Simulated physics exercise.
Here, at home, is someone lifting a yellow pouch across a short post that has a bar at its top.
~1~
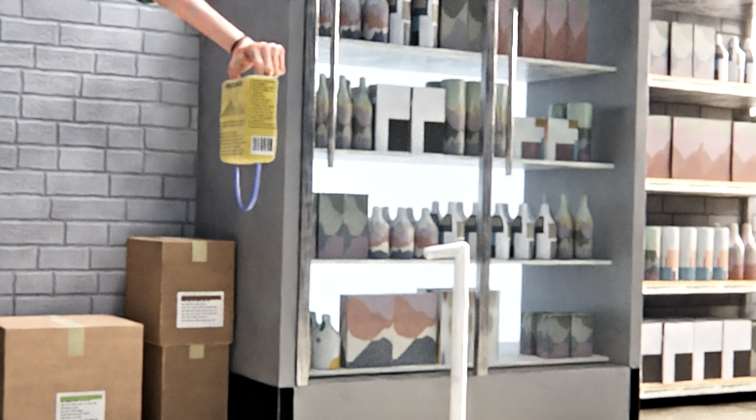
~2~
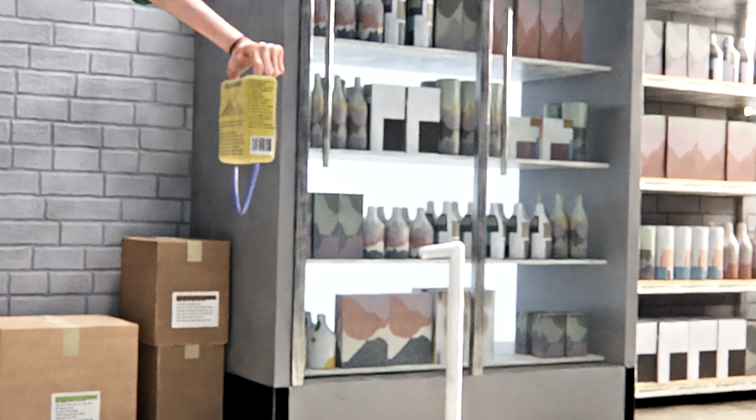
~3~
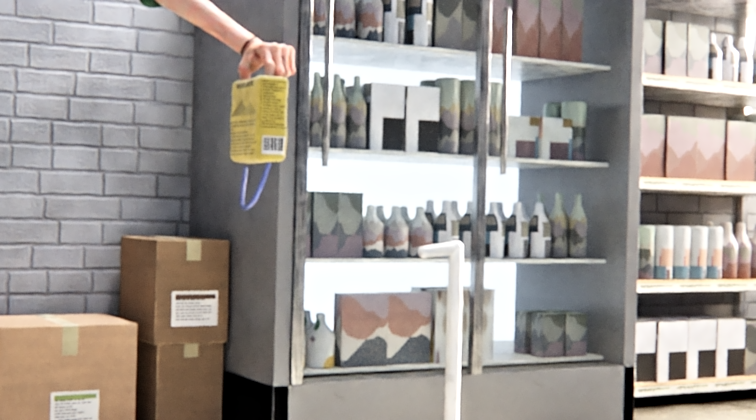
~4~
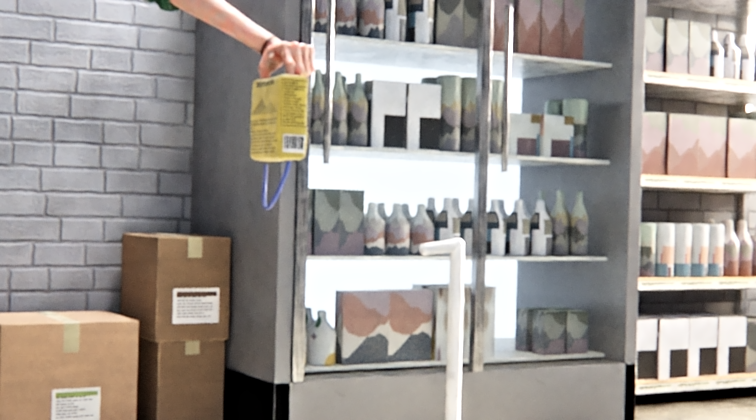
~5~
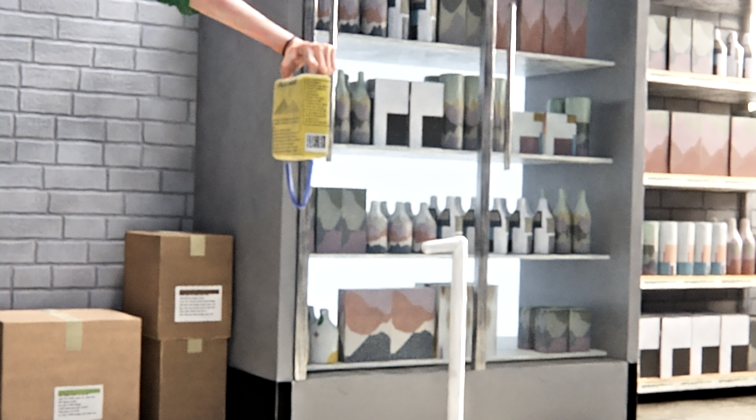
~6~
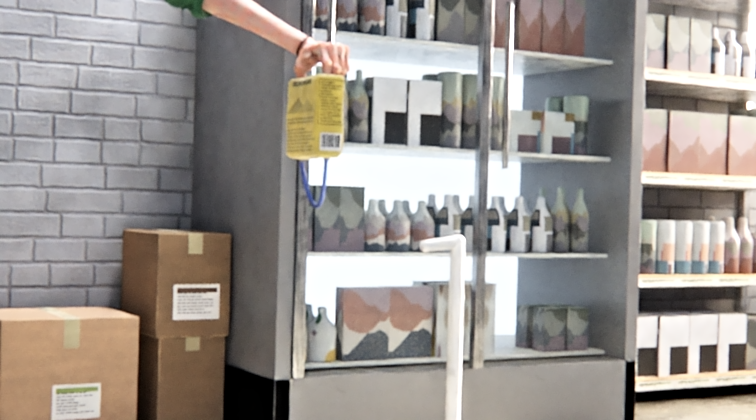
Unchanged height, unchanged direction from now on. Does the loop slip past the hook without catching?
Continues on.
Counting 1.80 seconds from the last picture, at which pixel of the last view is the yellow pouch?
About (567, 134).
Then, 0.42 s later than the last view, pouch nearing the post near (380, 122).
Then, 1.10 s later than the last view, pouch over the post near (476, 128).
Then, 1.80 s later than the last view, pouch past the post near (567, 134).
Finally, pouch past the post near (583, 135). The yellow pouch comes away clean.
